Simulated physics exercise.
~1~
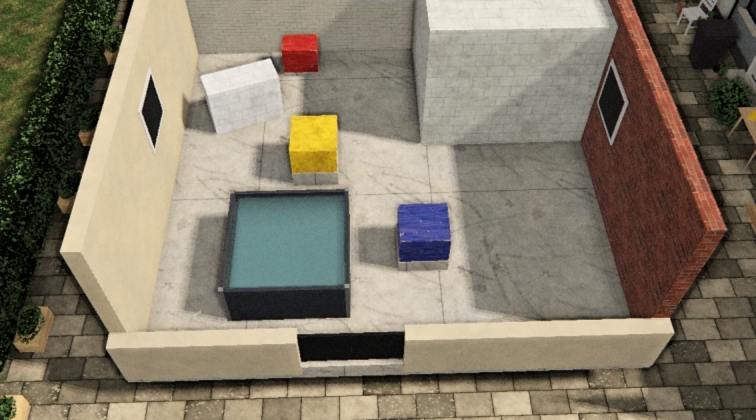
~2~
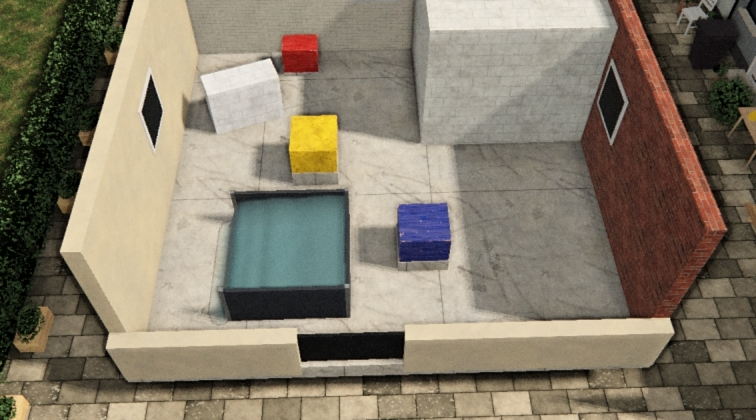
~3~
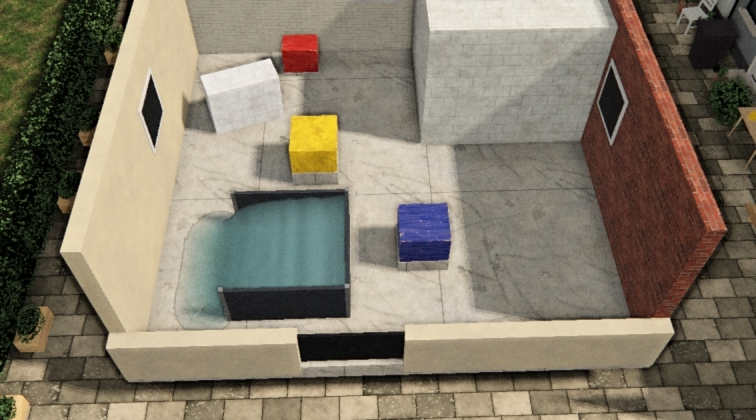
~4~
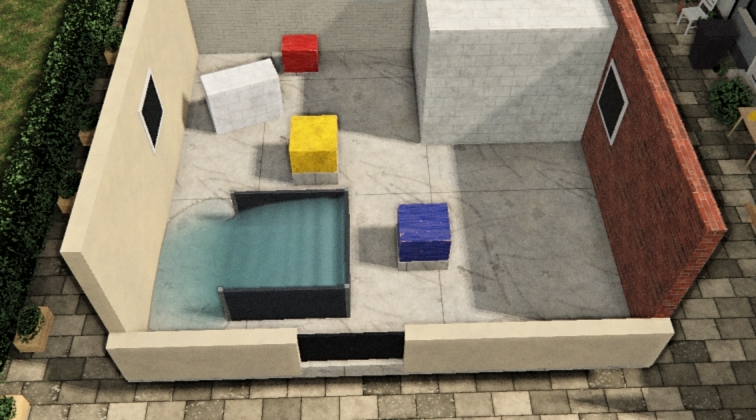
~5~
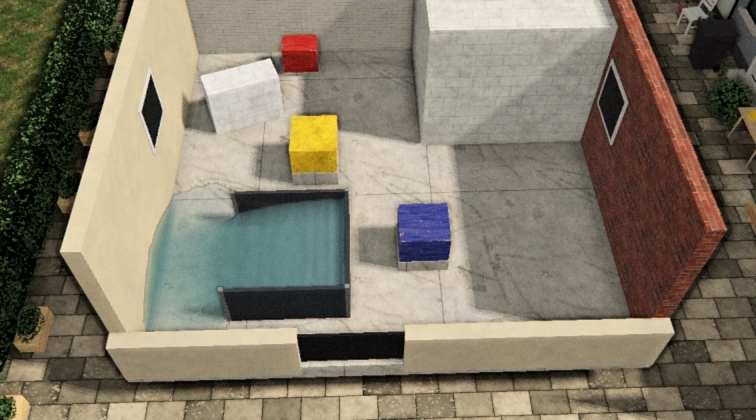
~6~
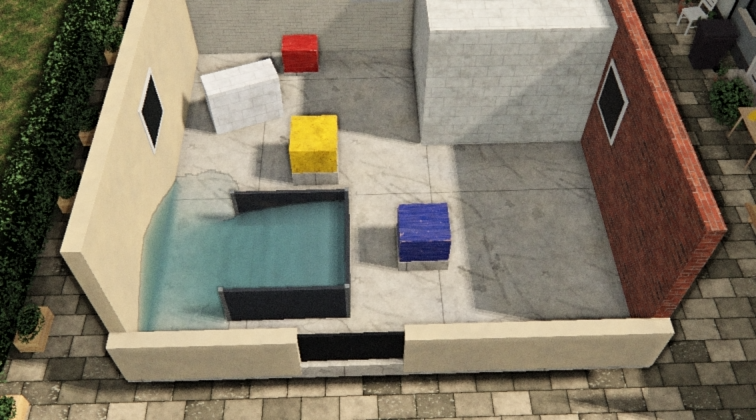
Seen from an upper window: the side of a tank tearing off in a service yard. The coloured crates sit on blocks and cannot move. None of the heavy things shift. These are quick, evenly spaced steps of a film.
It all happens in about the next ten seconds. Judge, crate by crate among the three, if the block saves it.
At the end, most likely the blue crate remains untouched, most likely the red crate gets water on it, most likely the yellow crate remains untouched.
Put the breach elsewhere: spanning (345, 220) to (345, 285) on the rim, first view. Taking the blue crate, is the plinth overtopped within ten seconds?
I'd say the blue crate gets flooded.
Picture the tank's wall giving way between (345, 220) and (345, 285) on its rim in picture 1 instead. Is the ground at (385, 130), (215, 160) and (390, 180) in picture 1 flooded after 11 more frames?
In the order given, the spots are swamped, not soaked and swamped.
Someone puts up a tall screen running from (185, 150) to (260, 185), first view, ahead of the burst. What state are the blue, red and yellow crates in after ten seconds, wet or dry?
Result: Blue is left alone, red is left alone, yellow is left alone.
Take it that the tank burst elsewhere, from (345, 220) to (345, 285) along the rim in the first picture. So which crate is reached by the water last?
Last: The red one.
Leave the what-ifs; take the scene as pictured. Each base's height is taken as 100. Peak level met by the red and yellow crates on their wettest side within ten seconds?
I'd put it at some 220 % for one and some 30 % for the other, in that order.
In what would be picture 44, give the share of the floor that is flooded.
About 85 per cent.
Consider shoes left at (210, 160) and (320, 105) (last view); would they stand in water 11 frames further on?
Swamped; unflooded.
A moment on, water covers 15 % of the floor; the blue crate not reached, the red crate not reached, the yellow crate not reached.
Next, water covers 30 % of the floor; the blue crate not reached, the red crate not reached, the yellow crate water round its plinth.
Then, water covers 60 % of the floor; the blue crate water round its plinth, the red crate water round its plinth, the yellow crate water round its plinth.
Later, water covers 85 % of the floor; the blue crate water round its plinth, the red crate water round its plinth, the yellow crate water round its plinth.
In the end, water covers 100 % of the floor; the blue crate stayed above the water, the red crate was topped, the yellow crate stayed above the water.
